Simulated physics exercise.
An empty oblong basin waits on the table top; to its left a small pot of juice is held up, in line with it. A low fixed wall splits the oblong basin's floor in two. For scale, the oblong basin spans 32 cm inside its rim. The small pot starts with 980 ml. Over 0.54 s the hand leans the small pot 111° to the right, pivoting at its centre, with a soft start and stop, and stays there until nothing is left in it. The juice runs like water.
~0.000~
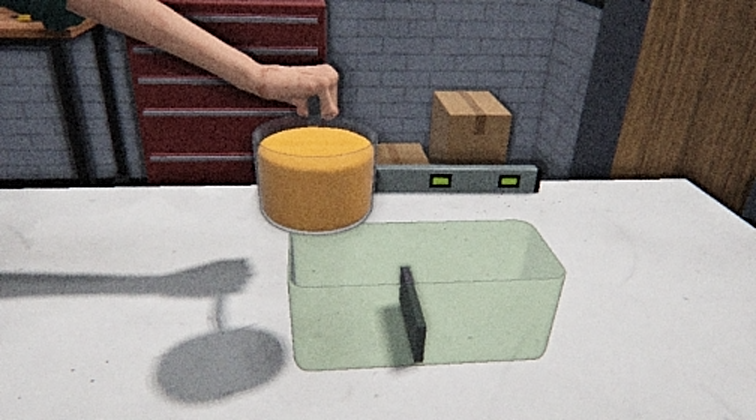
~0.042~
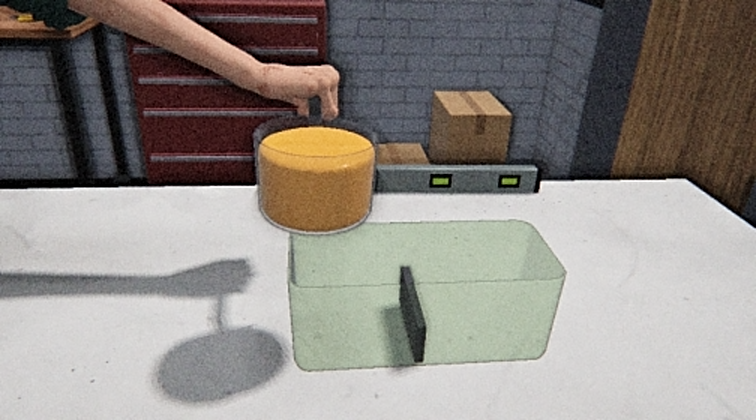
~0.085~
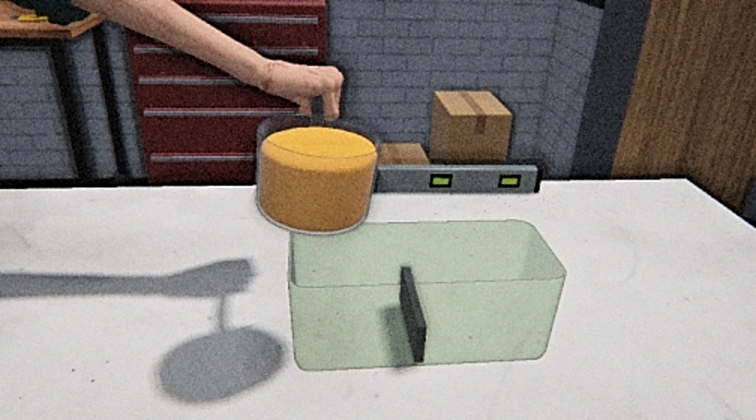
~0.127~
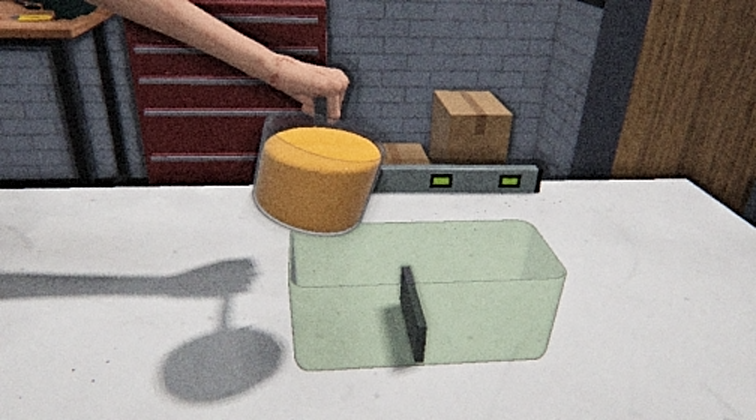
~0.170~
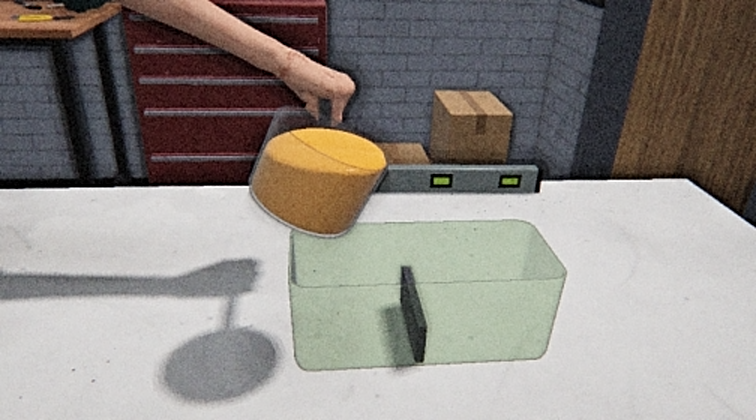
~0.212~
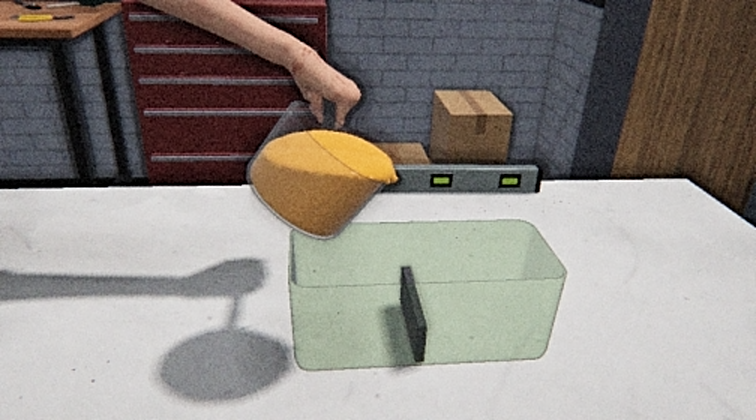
In the video, a hand holds a clear pot of orange juice above the left side of an empty, pale green oblong basin on a white table, then leans it steadily rightward until the juice reaches its rim and begins crossing the edge.
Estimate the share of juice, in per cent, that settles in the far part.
The far part has some 41 per cent.
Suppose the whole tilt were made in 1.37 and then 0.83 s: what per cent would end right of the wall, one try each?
First 65, then 55 per cent.
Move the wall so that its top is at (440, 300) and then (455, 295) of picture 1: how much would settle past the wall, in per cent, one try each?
In turn about 15 and 10 per cent.
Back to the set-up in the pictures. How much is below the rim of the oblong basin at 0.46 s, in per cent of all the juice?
Near 40 in a hundred.
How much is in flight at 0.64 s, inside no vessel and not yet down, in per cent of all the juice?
About 6 per cent.
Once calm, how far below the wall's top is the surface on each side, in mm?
Left about 28 mm, right about 38 mm.
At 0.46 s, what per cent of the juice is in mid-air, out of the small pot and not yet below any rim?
About 26 per cent.
By 0.46 s the tilt is 105° and 33 per cent is still to pour, 14 is left of the wall and 26 right of it.
By 0.64 s the tilt is 111° and 6 per cent is still to pour, 50 is left of the wall and 38 right of it.
By 0.83 s the tilt is 111° and 0 per cent is still to pour, 54 is left of the wall and 38 right of it.
By 1.04 s the tilt is 111° and 0 per cent is still to pour, 57 is left of the wall and 41 right of it.
At rest 57 per cent lies left of the wall, 41 right of it and 2 outside.
